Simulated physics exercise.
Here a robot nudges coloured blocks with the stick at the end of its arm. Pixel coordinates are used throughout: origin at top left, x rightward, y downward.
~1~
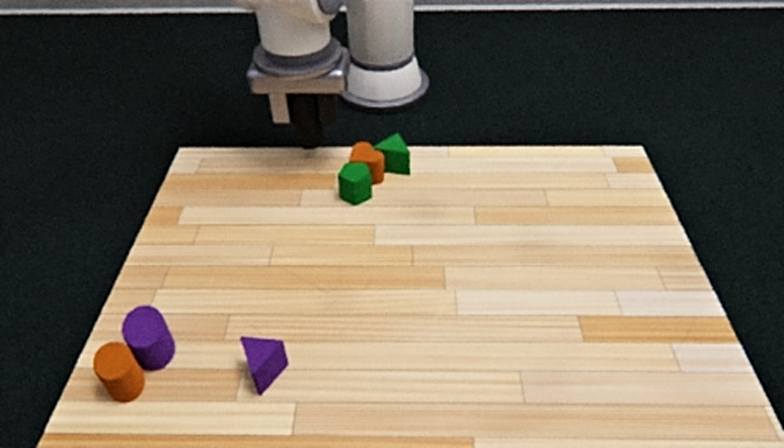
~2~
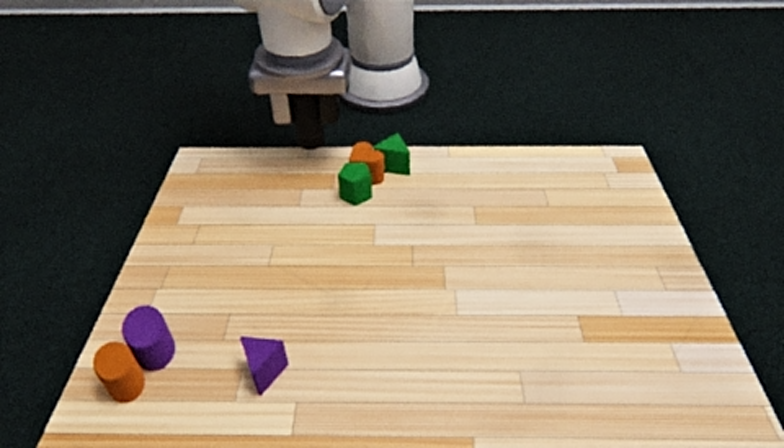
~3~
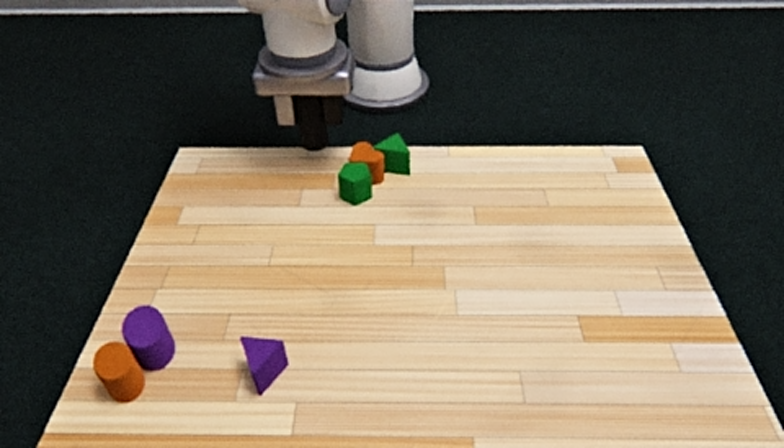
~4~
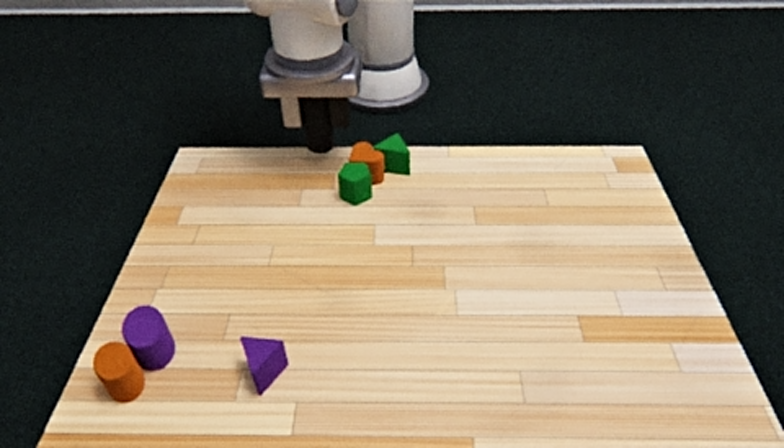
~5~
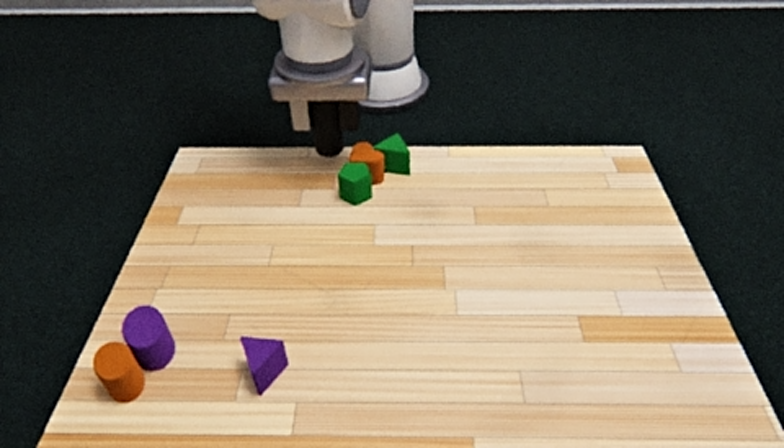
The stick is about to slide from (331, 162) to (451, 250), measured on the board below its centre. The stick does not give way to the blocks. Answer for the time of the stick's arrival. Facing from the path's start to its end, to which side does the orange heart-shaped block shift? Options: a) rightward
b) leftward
The one that fits is b, leftward.
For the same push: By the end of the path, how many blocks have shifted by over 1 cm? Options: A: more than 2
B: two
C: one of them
A (more than 2)
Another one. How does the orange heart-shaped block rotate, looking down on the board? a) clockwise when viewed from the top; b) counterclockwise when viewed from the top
The correct letter is b.
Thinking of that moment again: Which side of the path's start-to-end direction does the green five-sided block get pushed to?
It moves right.
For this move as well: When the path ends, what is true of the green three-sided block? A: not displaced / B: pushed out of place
B.
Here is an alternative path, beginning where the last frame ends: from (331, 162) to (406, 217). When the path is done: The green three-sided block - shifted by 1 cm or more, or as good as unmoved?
By the time the path is finished, it has moved at least a centimetre.
What follows on the original path. One third of the way, stick at (368, 175); green five-sided block at (361, 184), turned 65° clockwise; orange heart-shaped block at (397, 165), turned 15° anticlockwise; green three-sided block at (406, 145), turned 65° anticlockwise.
Two thirds of the way, stick at (408, 204); green five-sided block at (365, 193); orange heart-shaped block at (416, 170), turned 45° anticlockwise; green three-sided block at (407, 146), turned 70° anticlockwise.
At the end, stick at (452, 237); green five-sided block at (365, 193), turned 125° clockwise; orange heart-shaped block at (416, 170), turned 45° anticlockwise; green three-sided block at (407, 146), turned 70° anticlockwise.
